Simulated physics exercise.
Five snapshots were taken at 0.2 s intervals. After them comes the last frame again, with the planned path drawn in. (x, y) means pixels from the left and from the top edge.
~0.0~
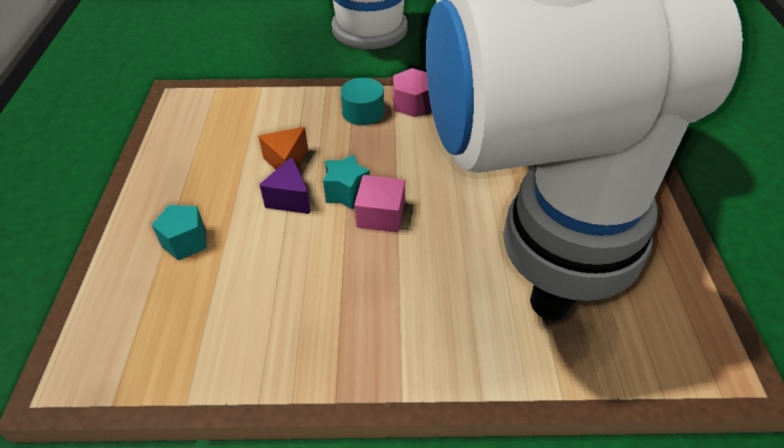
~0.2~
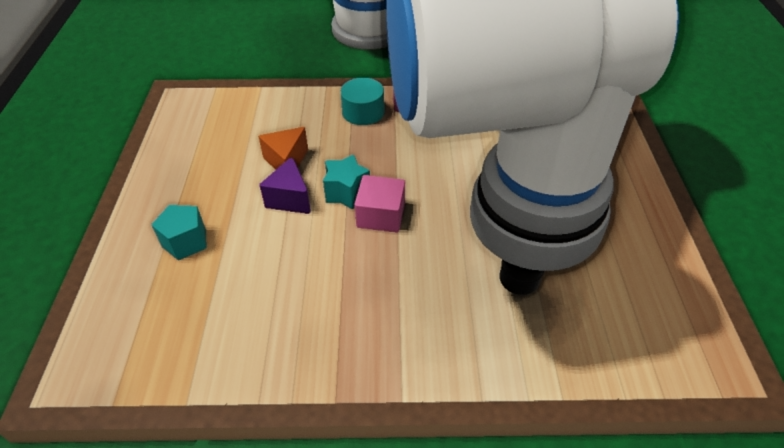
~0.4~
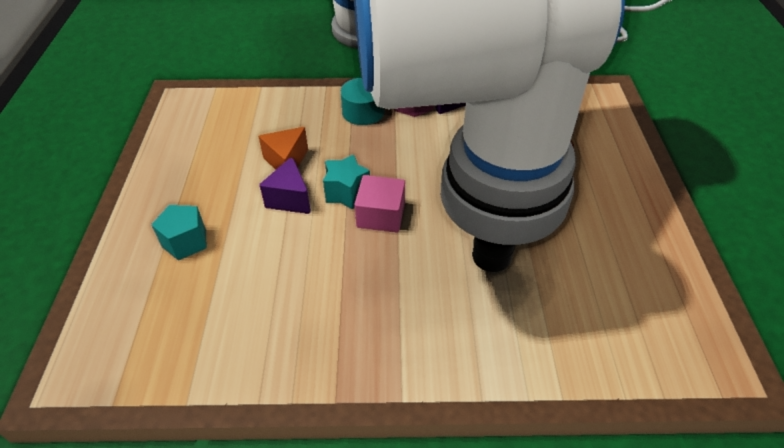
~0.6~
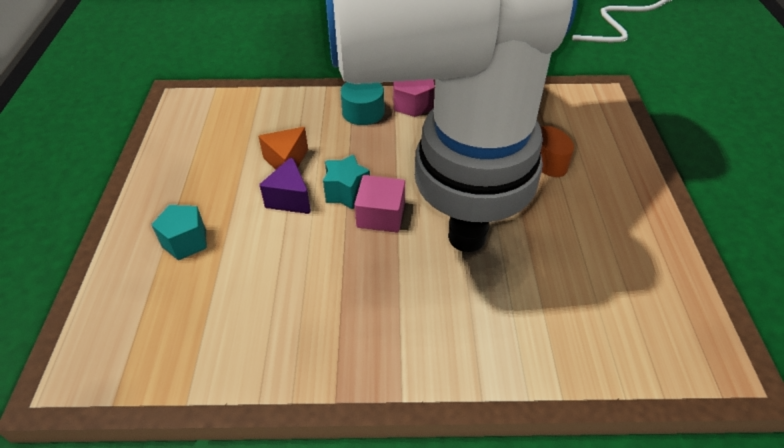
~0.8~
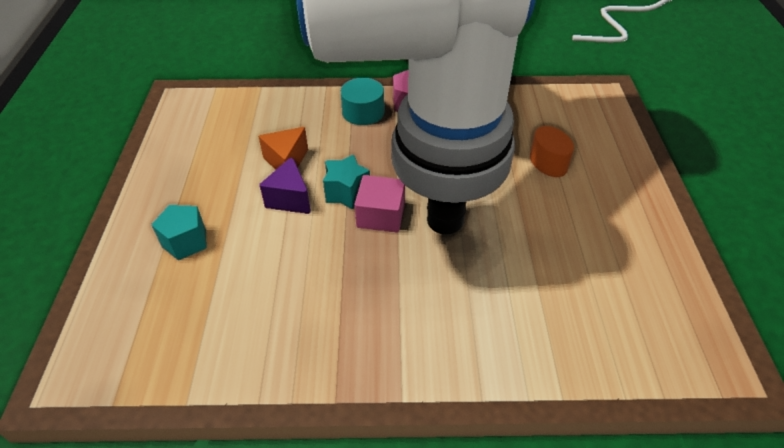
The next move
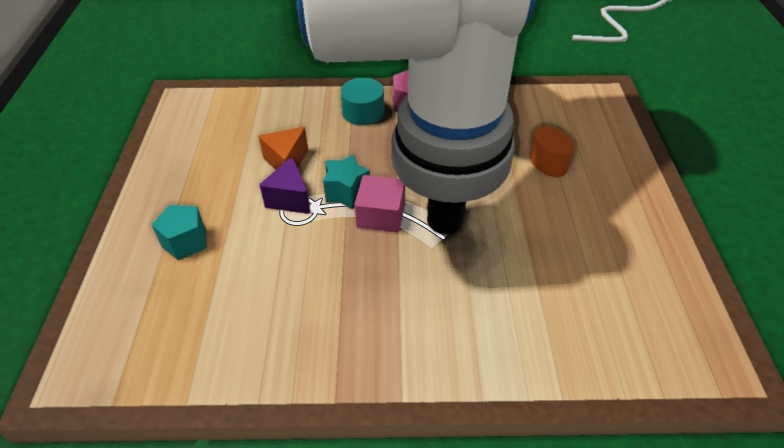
At first, a white robot arm holds its dark tip over the right side of a wooden board scattered with colourful blocks. The arm then moves steadily left and slightly away, uncovering an orange-brown block behind it, and its tip ends up just right of the pink block, while the blocks stay still.
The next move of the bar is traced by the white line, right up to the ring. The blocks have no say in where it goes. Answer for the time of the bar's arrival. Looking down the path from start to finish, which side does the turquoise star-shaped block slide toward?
Toward the right.
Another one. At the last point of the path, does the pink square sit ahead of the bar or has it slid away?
It slips away.
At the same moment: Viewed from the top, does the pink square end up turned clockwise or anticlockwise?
Rotates clockwise.
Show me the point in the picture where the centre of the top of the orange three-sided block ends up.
Somewhere near (260, 126).
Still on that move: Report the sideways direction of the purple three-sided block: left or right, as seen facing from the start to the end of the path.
Displaced left.
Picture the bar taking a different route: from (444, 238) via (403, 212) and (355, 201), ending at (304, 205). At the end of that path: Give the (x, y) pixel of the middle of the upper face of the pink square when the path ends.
About (271, 166).
The line goes from (444, 238) through (401, 213) and (351, 204) to (299, 211).
What follows on the original path. One third of the way, bar (401, 197); turquoise star-shaped block (330, 163); pink square (362, 184).
Two thirds of the way, bar (349, 188); orange three-sided block (270, 131); purple three-sided block (269, 178); turquoise star-shaped block (298, 144); pink square (314, 170), turned 20° clockwise.
At the end, bar (296, 195); orange three-sided block (260, 126), turned 20° clockwise; purple three-sided block (245, 181); turquoise star-shaped block (287, 137), turned 45° clockwise; pink square (278, 165), turned 55° clockwise.
